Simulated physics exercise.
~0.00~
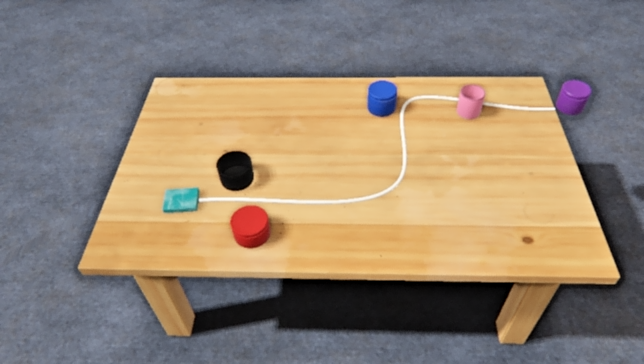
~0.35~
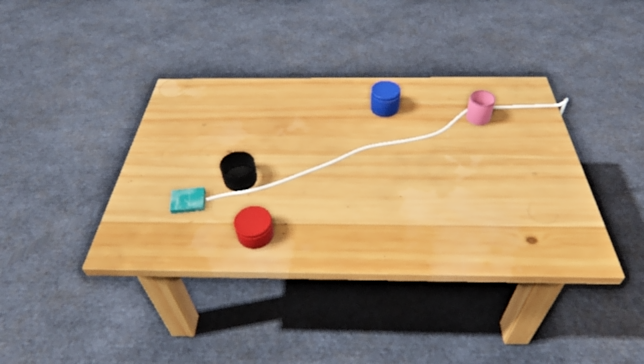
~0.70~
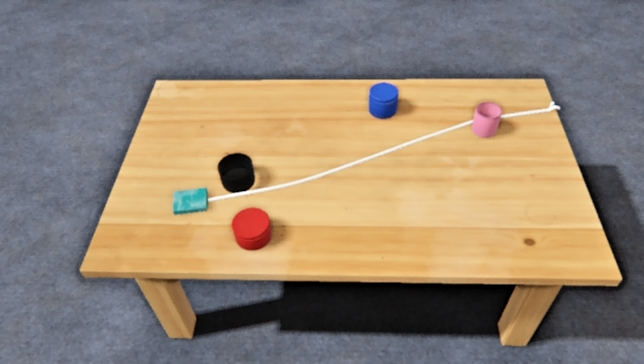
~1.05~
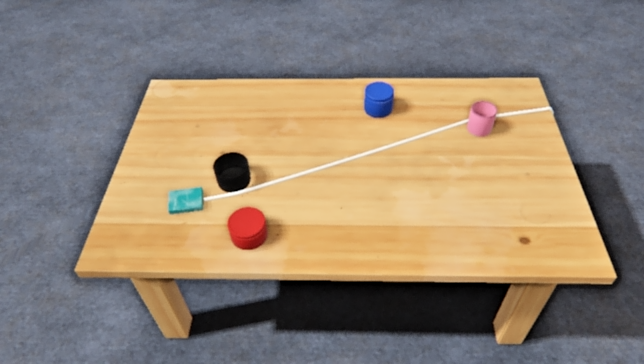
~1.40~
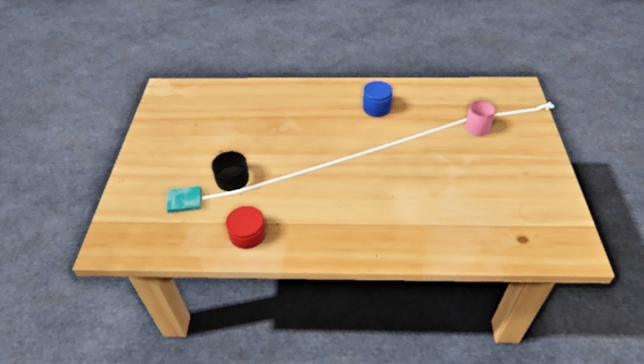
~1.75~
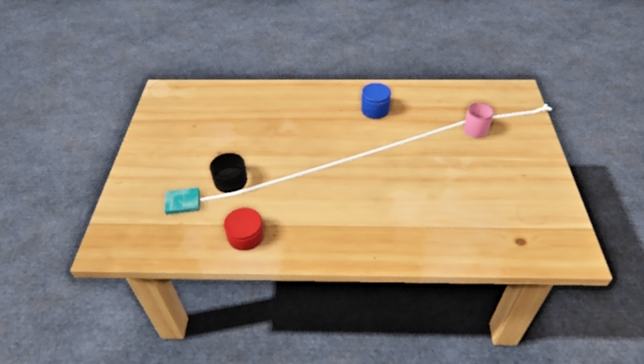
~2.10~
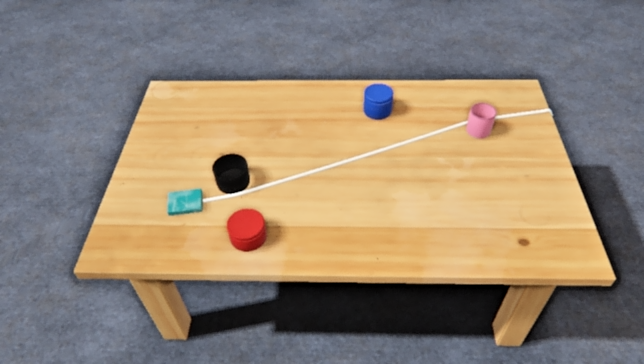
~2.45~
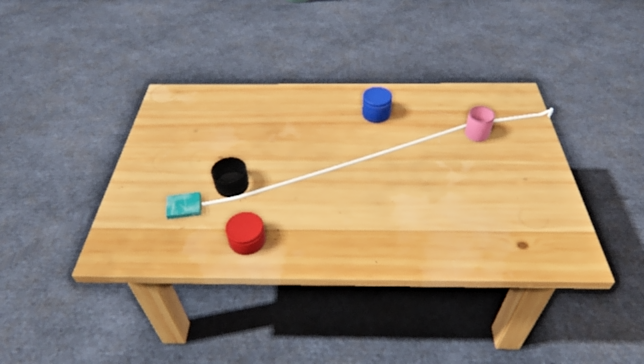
On a wooden table, a purple cylinder drops off the right edge, pulling the white cord taut and nudging the pink mug slightly.
